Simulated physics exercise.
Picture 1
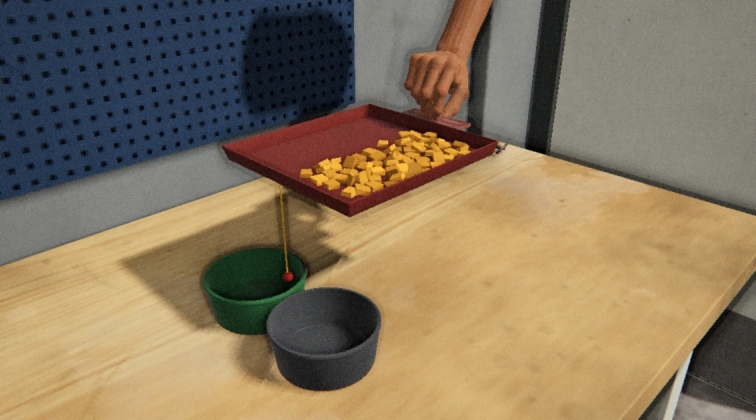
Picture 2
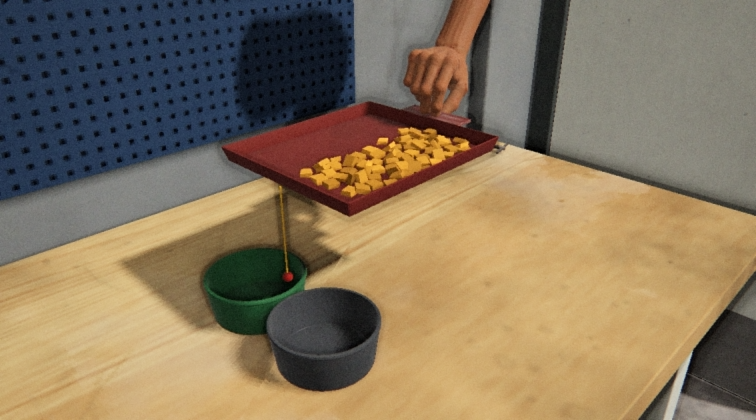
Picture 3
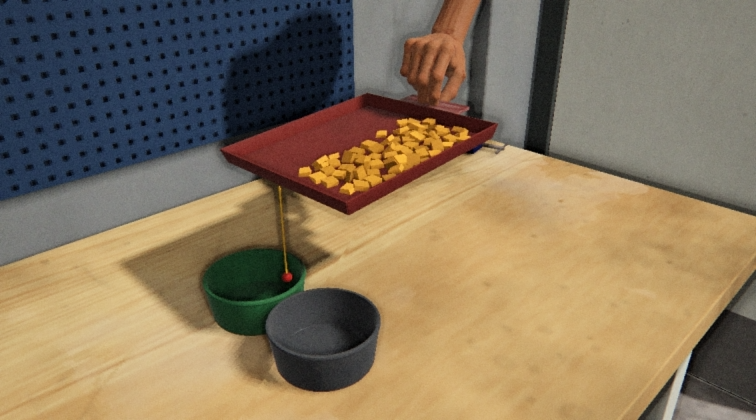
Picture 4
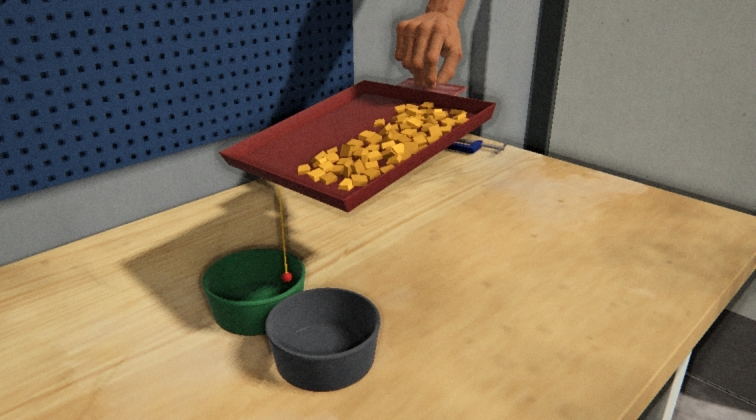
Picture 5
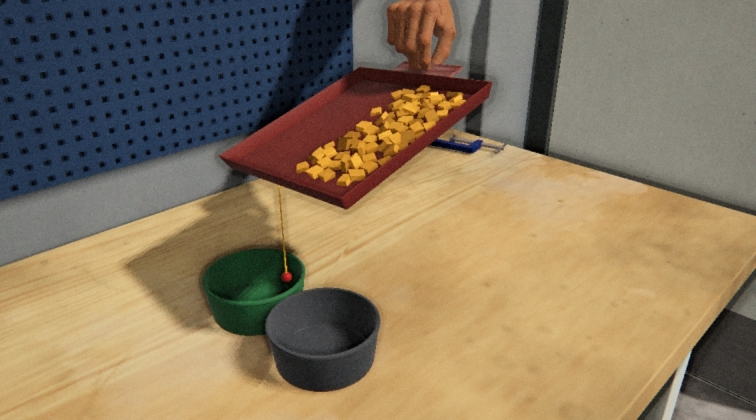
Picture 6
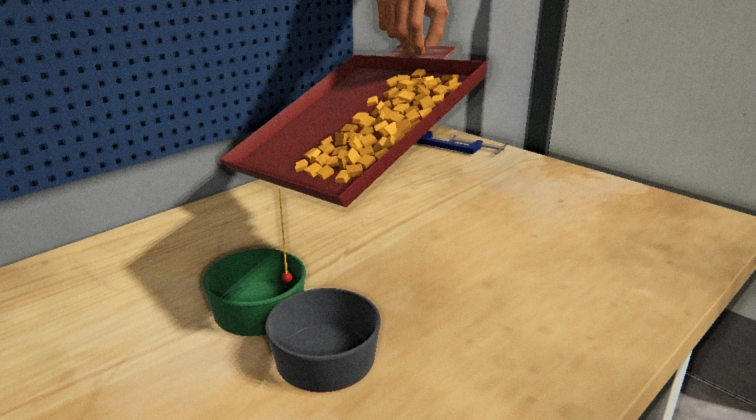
The footage shows a hand gradually raising the far end of a red rimmed tray of small orange-brown pieces, tilting it above a green dish and a dark gray dish, while a red bead hangs nearly still on a thread.
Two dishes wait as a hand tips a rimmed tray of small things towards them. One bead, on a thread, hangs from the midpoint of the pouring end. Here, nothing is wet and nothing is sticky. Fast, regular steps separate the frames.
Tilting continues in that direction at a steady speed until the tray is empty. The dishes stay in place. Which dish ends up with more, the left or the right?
The left one.
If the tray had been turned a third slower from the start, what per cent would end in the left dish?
About 60 %.
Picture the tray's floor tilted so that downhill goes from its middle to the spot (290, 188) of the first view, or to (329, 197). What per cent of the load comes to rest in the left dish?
Lab note: Try 1 = 0 %, try 2 = 0 %.
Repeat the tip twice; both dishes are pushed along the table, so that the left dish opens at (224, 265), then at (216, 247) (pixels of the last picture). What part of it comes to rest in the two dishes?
Roughly 80 per cent, then roughly 70 per cent.
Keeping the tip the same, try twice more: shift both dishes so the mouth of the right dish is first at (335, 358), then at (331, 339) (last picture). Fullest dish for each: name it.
Try 1: The dish at left. Try 2: The dish at left.
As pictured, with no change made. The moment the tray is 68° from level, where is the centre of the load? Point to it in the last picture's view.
Look about (275, 165) in the last picture.
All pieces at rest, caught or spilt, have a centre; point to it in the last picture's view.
I'd put the middle somewhere around (232, 308).
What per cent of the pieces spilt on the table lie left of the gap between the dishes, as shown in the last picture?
That's roughly 100 per cent of the pieces.
Shortly afterwards, tray tipped steeply; all but a few on the tray; a little in the air.
Next, tray tipped past a quarter turn; a little on the tray; only a few in the right dish; near a quarter in the left dish; near a third outside both; near a quarter in the air.
Some moments later, tray tipped past a quarter turn; only a few in the right dish; near half in the left dish; near half outside both.
In the end, tray tipped past a quarter turn; only a few in the right dish; near half in the left dish; near half outside both.
